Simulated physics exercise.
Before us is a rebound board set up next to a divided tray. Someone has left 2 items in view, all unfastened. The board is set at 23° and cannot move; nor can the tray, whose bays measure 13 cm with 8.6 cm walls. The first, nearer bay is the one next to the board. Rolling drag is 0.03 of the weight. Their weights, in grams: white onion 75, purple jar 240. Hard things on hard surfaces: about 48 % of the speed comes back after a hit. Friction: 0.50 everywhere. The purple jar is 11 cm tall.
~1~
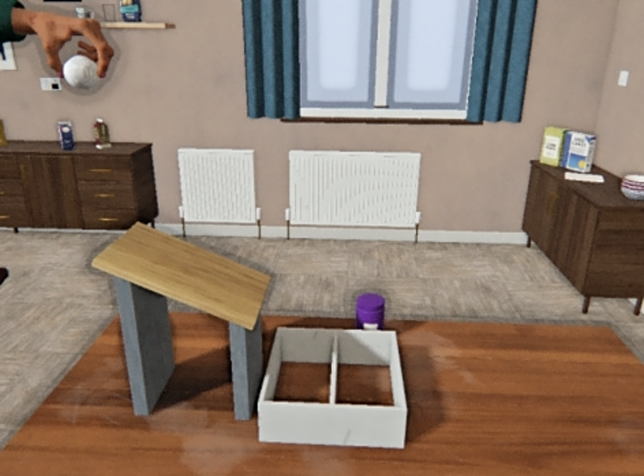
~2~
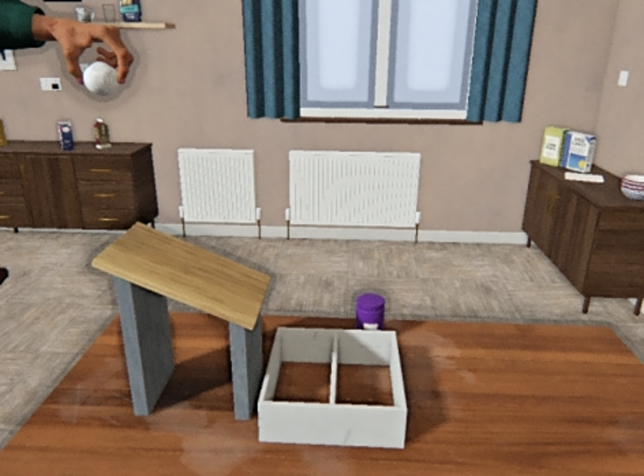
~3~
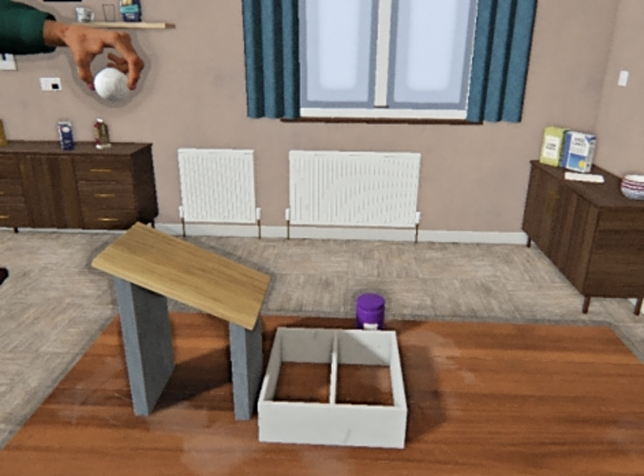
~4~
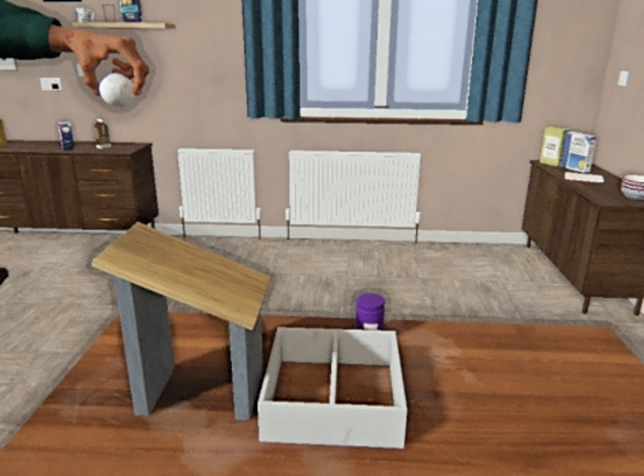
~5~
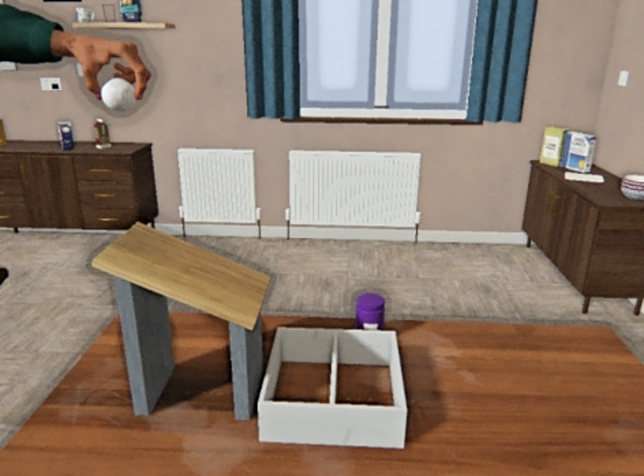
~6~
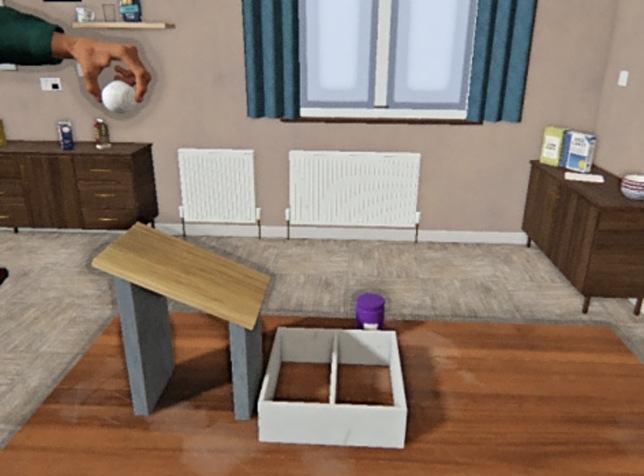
A hand in a dark green sleeve holds a white onion at the upper left of a room with radiators and a teal-curtained window, seen from slightly above a wooden table. On the table stand a sloping wooden board on grey supports, a white two-bay tray to its right, and a purple jar behind. The hand carries the onion slightly right and down, slowing to near stillness above the slope, while the camera stays still.
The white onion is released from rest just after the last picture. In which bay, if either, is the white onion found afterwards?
The answer: Farther bay.
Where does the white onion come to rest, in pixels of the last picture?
Around (380, 389).
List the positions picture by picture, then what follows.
In the first frame, 7 cm from its drop point; white onion (82, 73); purple jar (370, 319).
In the second frame, 4 cm from its drop point; white onion (102, 79); purple jar (370, 319).
In the third frame, 2 cm from its drop point; white onion (113, 85); purple jar (370, 319).
In the fourth frame, 1 cm from its drop point; white onion (118, 90); purple jar (370, 319).
The fifth frame shows poised above the slant; white onion (119, 95); purple jar (370, 319).
The sixth frame shows poised above the slant; white onion (120, 98); purple jar (370, 319).
Then, 0.30 s after the last picture, white onion near (134, 207).
Then, 0.50 s after the last picture, white onion near (223, 251).
Then, 0.70 s after the last picture, white onion near (346, 335).
Then, 0.90 s after the last picture, it is in the farther bay; white onion near (351, 381).
At rest, it is in the farther bay; purple jar in place, give or take 4 cm. Seen from the same camera at the end, white onion near (380, 389).
